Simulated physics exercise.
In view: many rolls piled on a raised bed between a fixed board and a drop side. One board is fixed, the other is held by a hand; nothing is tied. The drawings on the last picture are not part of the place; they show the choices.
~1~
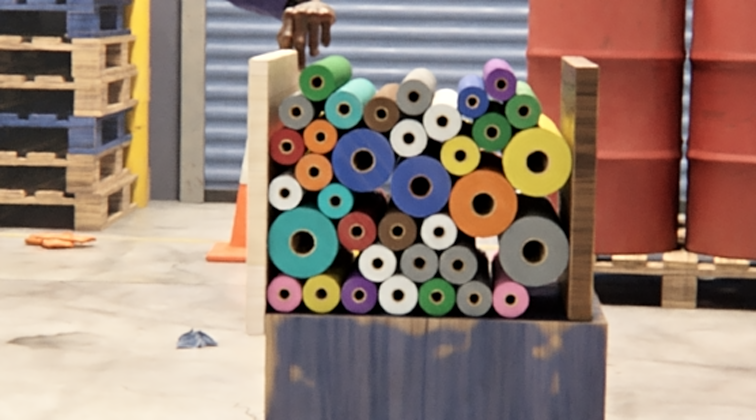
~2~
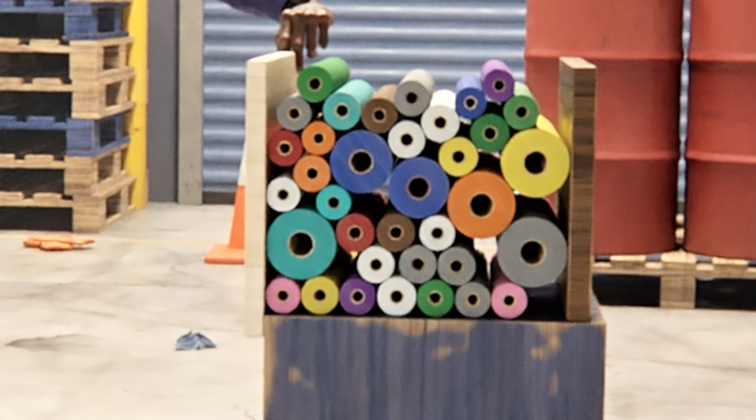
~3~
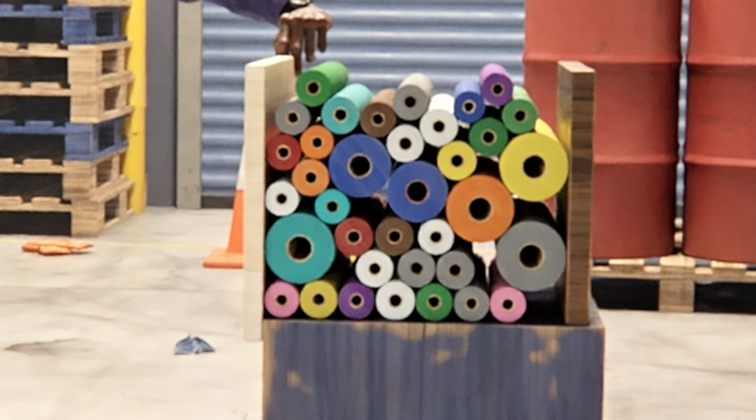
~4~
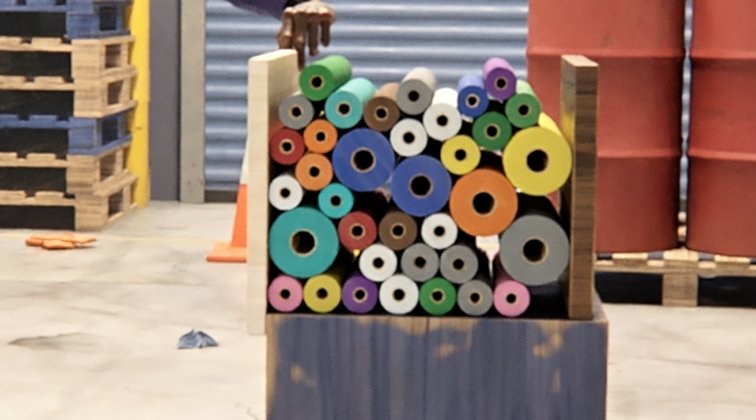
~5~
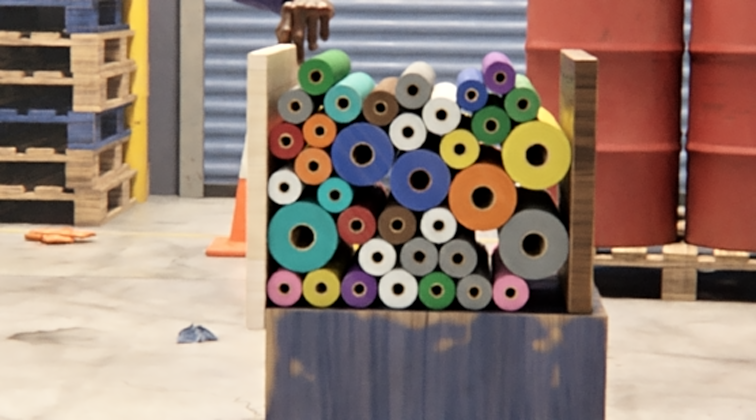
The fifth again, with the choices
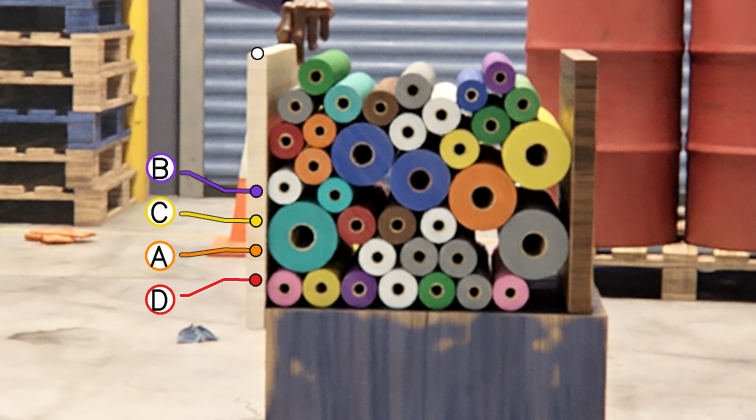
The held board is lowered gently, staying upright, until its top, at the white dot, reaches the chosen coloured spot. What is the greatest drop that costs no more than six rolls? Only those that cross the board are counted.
Slide it to B.
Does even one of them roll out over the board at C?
Yes, at C.
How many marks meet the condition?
The number is one.
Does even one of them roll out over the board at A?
At A: Yes.
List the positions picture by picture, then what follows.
In the first picture, a red roll (357, 231); a white roll (285, 193); an orange roll (320, 137).
In the second picture, an orange roll (318, 138); a grey roll (294, 114).
In the third picture, a purple roll (498, 89); side board (273, 186).
In the fourth picture, a pink roll (286, 294); a grey roll (475, 298).
In the fifth picture, a grey roll (458, 259); a red roll (356, 225); a white roll (284, 187).
On the marked copy, A at (256, 250); B at (256, 191); C at (256, 221); D at (256, 280); the white dot at (257, 54).
Following B. Soon after the start, top of the board (268, 118).
Later, top of the board (267, 189).
In the end, top of the board (267, 191), four out over the board.
As for the rest, A seven out over the board; C seven out over the board; D more than six out over the board.
